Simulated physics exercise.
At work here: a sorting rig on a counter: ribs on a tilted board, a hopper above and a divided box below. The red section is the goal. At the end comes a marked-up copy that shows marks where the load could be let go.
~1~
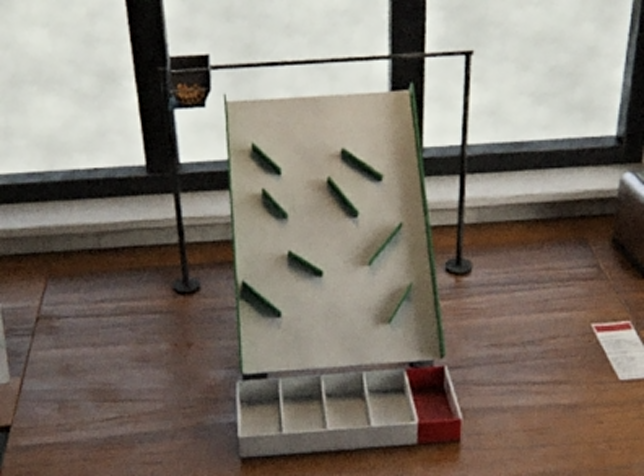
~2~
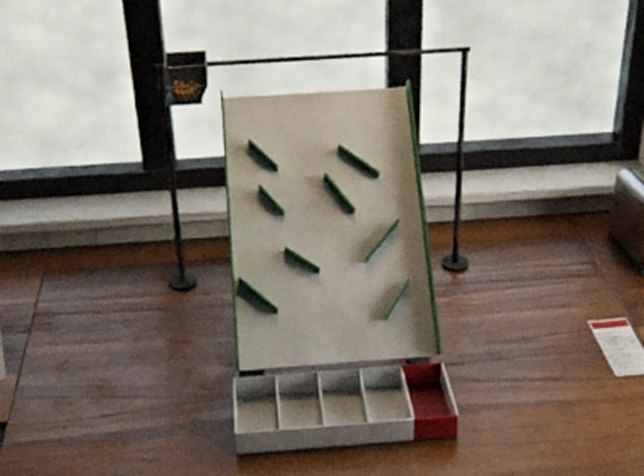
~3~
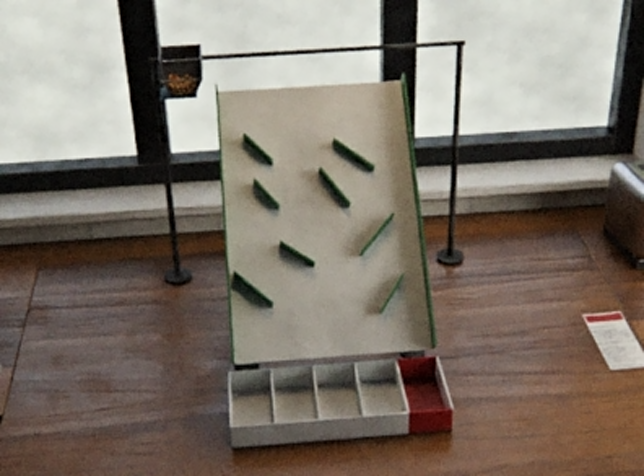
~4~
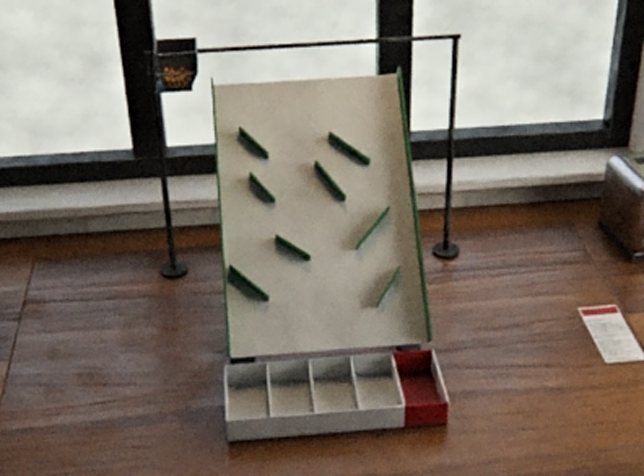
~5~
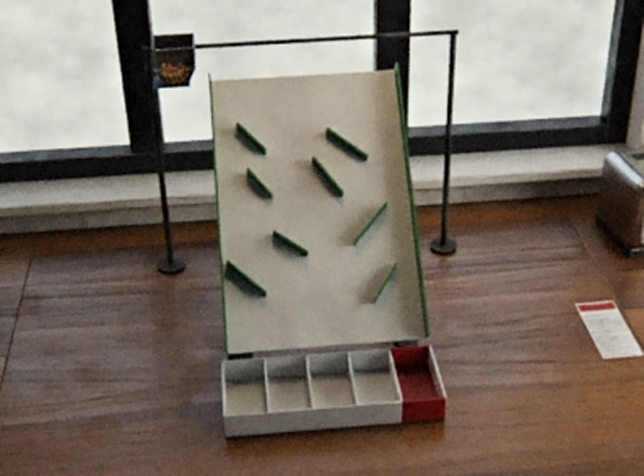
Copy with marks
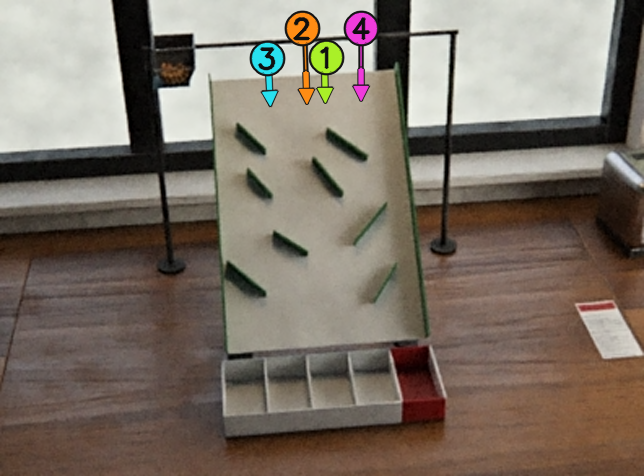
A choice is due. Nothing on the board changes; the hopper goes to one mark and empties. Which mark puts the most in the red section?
Choose 4.
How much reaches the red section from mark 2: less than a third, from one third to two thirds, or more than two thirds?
Mark 2 gives less than a third.
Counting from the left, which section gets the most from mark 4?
It is the fifth one.
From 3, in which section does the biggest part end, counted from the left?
It is the fourth one.
On the marked copy, mark 1 meets the board at (325, 97); mark 2 meets the board at (306, 98); mark 3 meets the board at (270, 100); mark 4 meets the board at (361, 95).
For mark 1, about a third in the red section, about half in other sections, about a quarter outside the box.
For mark 2, a small part in the red section, most in other sections, a small part outside the box.
For mark 3, a small part in the red section, about two thirds in other sections, about a quarter outside the box.
For mark 4, about two thirds in the red section, a small part in other sections, about a quarter outside the box.
